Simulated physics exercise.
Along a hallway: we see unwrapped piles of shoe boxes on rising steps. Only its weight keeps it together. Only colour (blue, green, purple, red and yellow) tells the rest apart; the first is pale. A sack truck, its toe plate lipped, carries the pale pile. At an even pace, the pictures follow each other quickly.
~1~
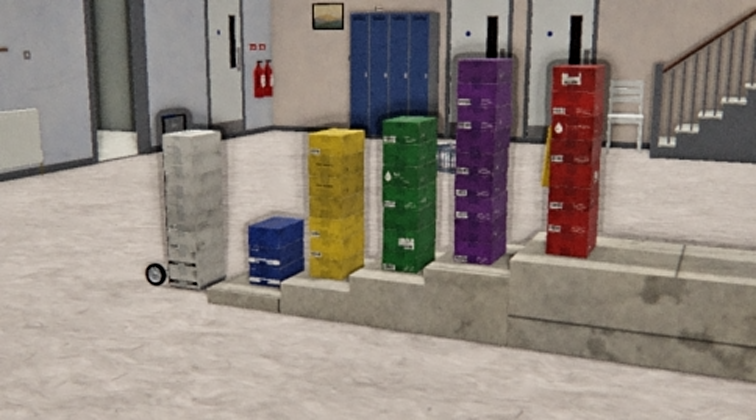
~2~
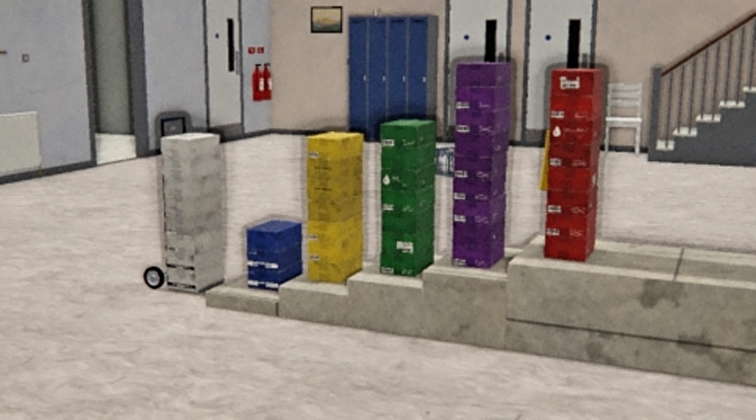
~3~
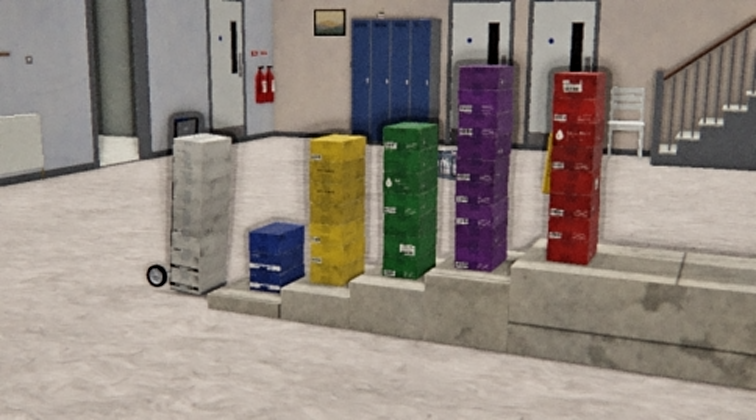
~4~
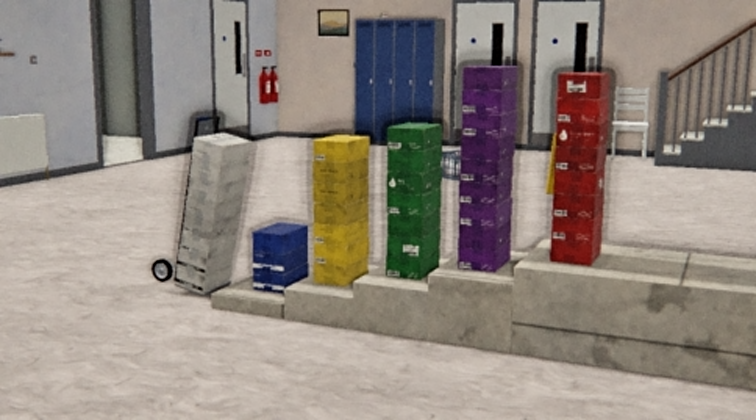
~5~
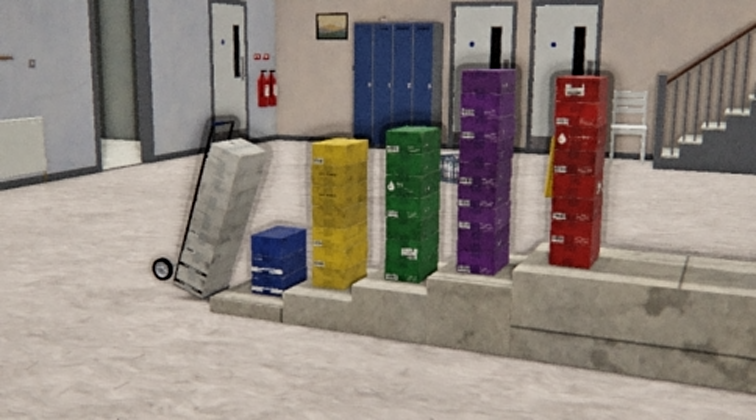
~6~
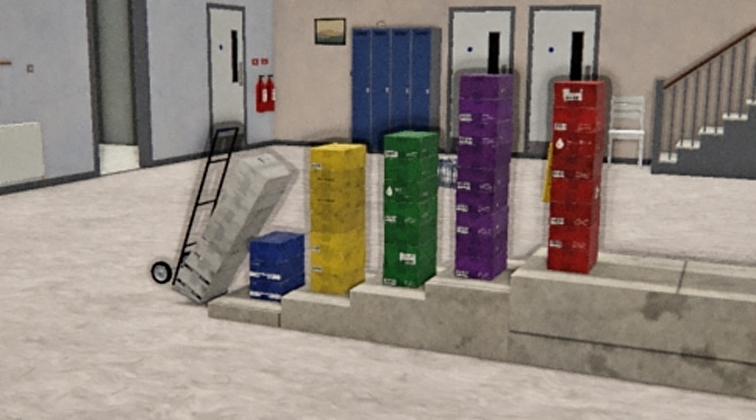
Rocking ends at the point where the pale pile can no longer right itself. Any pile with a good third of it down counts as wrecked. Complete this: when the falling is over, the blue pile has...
When the falling is over, the blue pile has stayed up.
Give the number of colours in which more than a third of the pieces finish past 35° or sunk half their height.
Tallying it up by colour gives 0.
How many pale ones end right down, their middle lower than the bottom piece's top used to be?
Count = 1.
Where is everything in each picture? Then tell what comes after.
In the first picture (each place is the centre of the face we see best), truck frame level; top blue box (263, 237); top yellow box (325, 145); the others all in place.
The second picture shows truck frame level; top blue box (261, 241).
The third picture shows truck frame rocked barely, top of the pale pile leaning barely; top blue box (264, 243); the others all in place.
The fourth picture shows truck frame rocked a little, top of the pale pile leaning a little; top blue box (267, 243); the others all in place.
The fifth picture shows truck frame (205, 157) rocked clearly, top of the pale pile leaning clearly; top blue box (266, 247); the others all in place.
The sixth picture shows truck frame (208, 163) rocked clearly, top of the pale pile leaning well over; top blue box (264, 252); top red box (575, 95); the others all in place.
Just after the last frame, 8 of the pale pile down; none of the 3 blue boxes down (0 of 34 in all colours); top blue box unmoved.
A moment on, 8 of the pale pile down; none of the 3 blue boxes down (0 of 34 in all colours); top blue box moved a little.
Further on, 7 of the pale pile down; none of the 3 blue boxes down (0 of 34 in all colours); top blue box moved half its height; top yellow box moved a little.
When it is over, 7 of the pale pile down; none of the 3 blue boxes down (0 of 34 in all colours); top blue box moved half its height; top yellow box moved a little. In pixels of the last frame, middles, top blue box near (289, 248), top yellow box near (344, 157).
